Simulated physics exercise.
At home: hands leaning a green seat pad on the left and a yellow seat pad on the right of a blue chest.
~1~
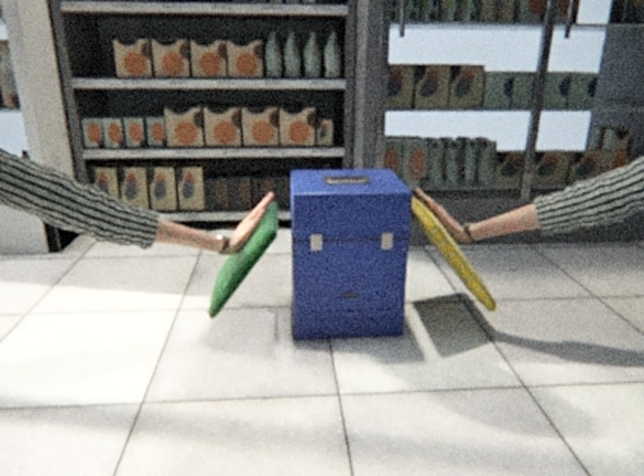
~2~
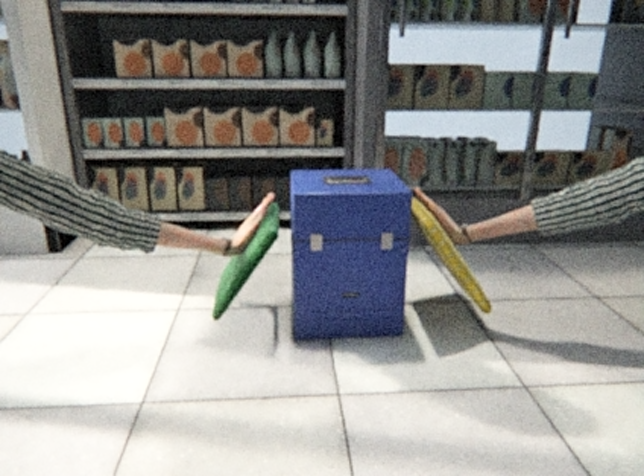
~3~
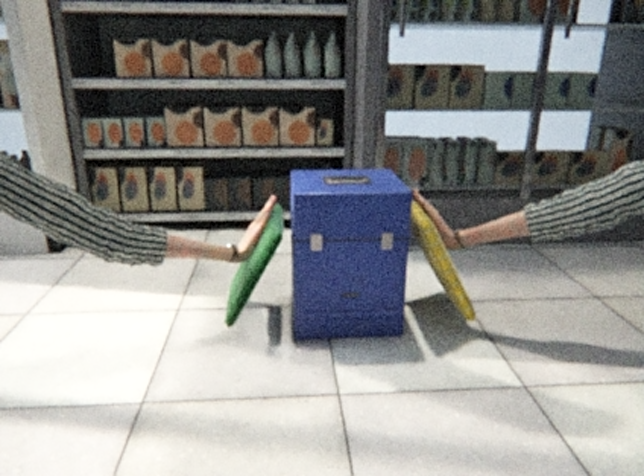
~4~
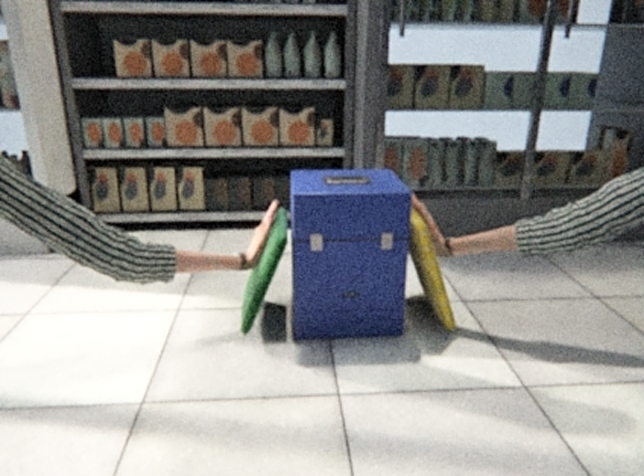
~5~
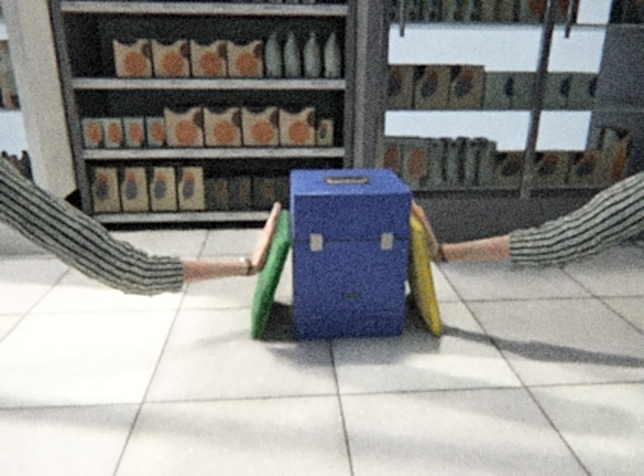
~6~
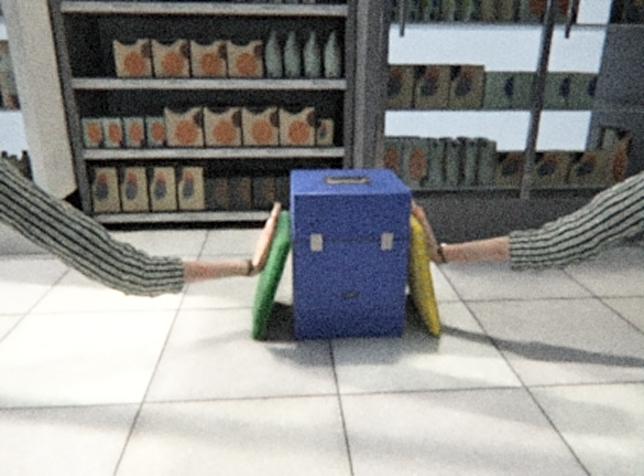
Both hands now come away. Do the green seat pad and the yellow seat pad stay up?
The green seat pad keeps leaning, the yellow seat pad holds its lean.
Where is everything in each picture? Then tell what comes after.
Green seat pad foot (212, 315), head (273, 234); yellow seat pad foot (492, 308), head (430, 225), in the first picture.
Green seat pad foot (216, 318); yellow seat pad foot (487, 310), in the second picture.
Green seat pad foot (229, 324); yellow seat pad foot (471, 318), in the third picture.
Green seat pad foot (245, 332); yellow seat pad foot (451, 327), in the fourth picture.
Green seat pad foot (256, 337); yellow seat pad foot (437, 332), in the fifth picture.
Green seat pad foot (257, 337), head (287, 244), almost upright; yellow seat pad foot (436, 333), head (417, 230), almost upright, in the sixth picture.
Then, 0.40 s later than the last view, green seat pad against the side near (272, 273); yellow seat pad against the side near (414, 264).
Then, 1.22 s later than the last view, green seat pad against the side near (272, 272); yellow seat pad against the side near (414, 264).
Finally, green seat pad against the side near (272, 272); yellow seat pad against the side near (414, 264). The green seat pad holds its lean and the yellow seat pad remains propped up.
